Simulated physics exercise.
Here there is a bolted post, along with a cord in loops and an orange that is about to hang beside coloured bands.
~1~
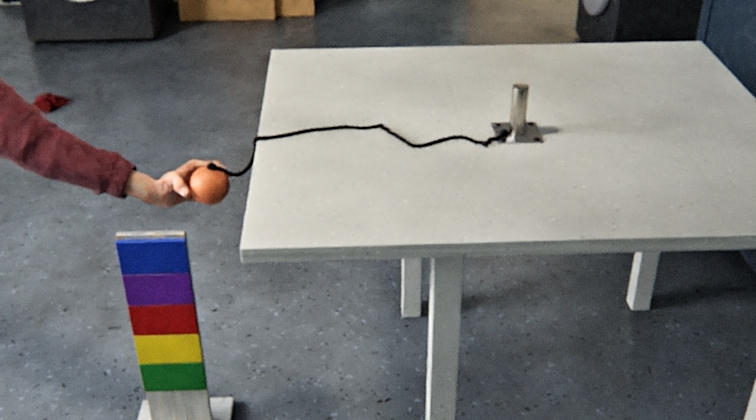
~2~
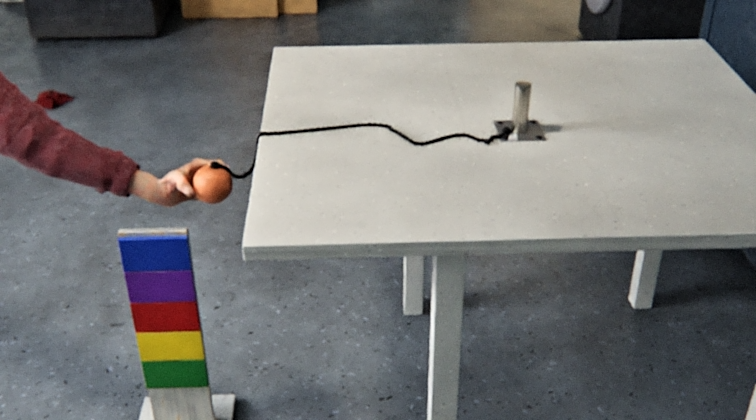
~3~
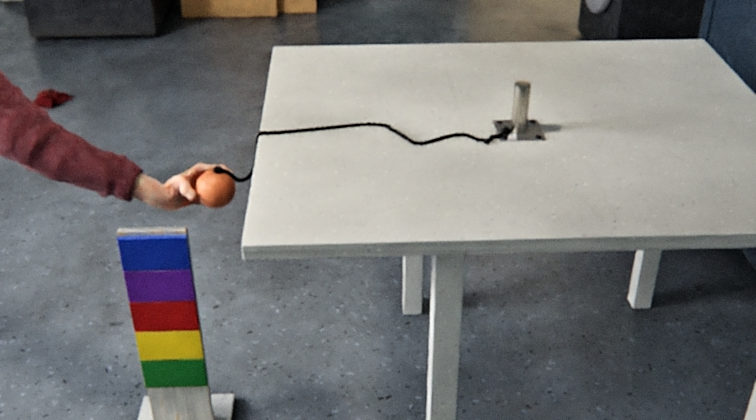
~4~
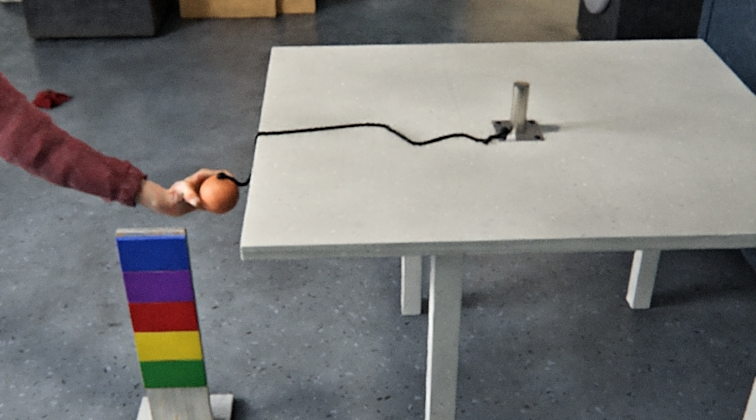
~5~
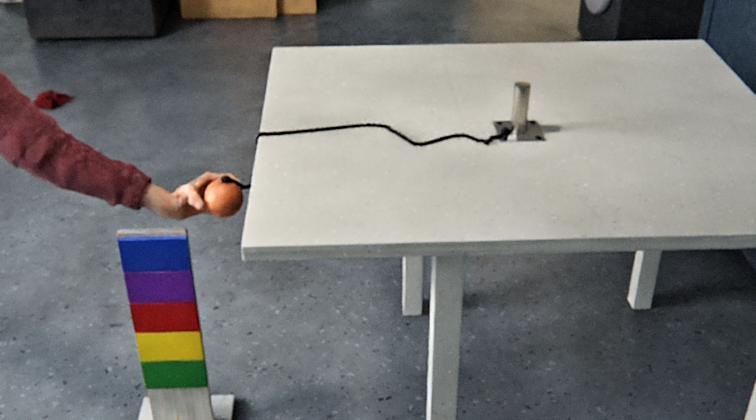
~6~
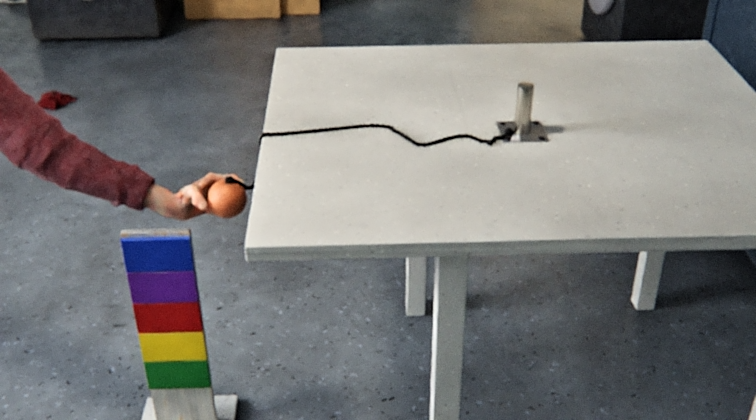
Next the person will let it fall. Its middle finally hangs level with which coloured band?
With the purple band.
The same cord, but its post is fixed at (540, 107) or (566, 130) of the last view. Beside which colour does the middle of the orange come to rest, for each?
For the first spot, blue; for the second, blue.
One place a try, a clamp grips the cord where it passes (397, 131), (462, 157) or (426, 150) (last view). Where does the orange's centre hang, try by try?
The pixel places are (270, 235), (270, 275) and (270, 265), one per try.
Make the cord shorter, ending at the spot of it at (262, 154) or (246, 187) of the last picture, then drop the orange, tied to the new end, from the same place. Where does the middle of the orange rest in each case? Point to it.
I'd say somewhere near (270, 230) the first time and near (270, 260) the second time.
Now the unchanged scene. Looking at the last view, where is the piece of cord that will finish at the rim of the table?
You'll find it somewhere near (317, 131).
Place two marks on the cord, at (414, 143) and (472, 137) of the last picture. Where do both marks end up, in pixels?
The first lands at (376, 135), while the second lands at (441, 133).
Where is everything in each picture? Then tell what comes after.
In the first picture, orange (210, 185); blue (153, 258); purple (158, 290); red (163, 321); yellow (168, 350); green (173, 378).
In the second picture, orange (213, 184); cord through (486, 141) (434, 141) (390, 127) (321, 129) (259, 146).
In the third picture, orange (216, 189).
In the fourth picture, orange (219, 195); cord through (484, 141) (432, 141) (388, 127) (319, 129) (257, 146).
In the fifth picture, orange (224, 198).
In the sixth picture, orange (227, 199); cord through (488, 142) (436, 142) (392, 128) (323, 130) (262, 147).
Early on, orange near (239, 285); level with purple.
Midway, orange near (293, 274); level with purple.
Near the end, orange near (263, 275); level with purple.
Finally, orange near (271, 276); level with purple. At purple.
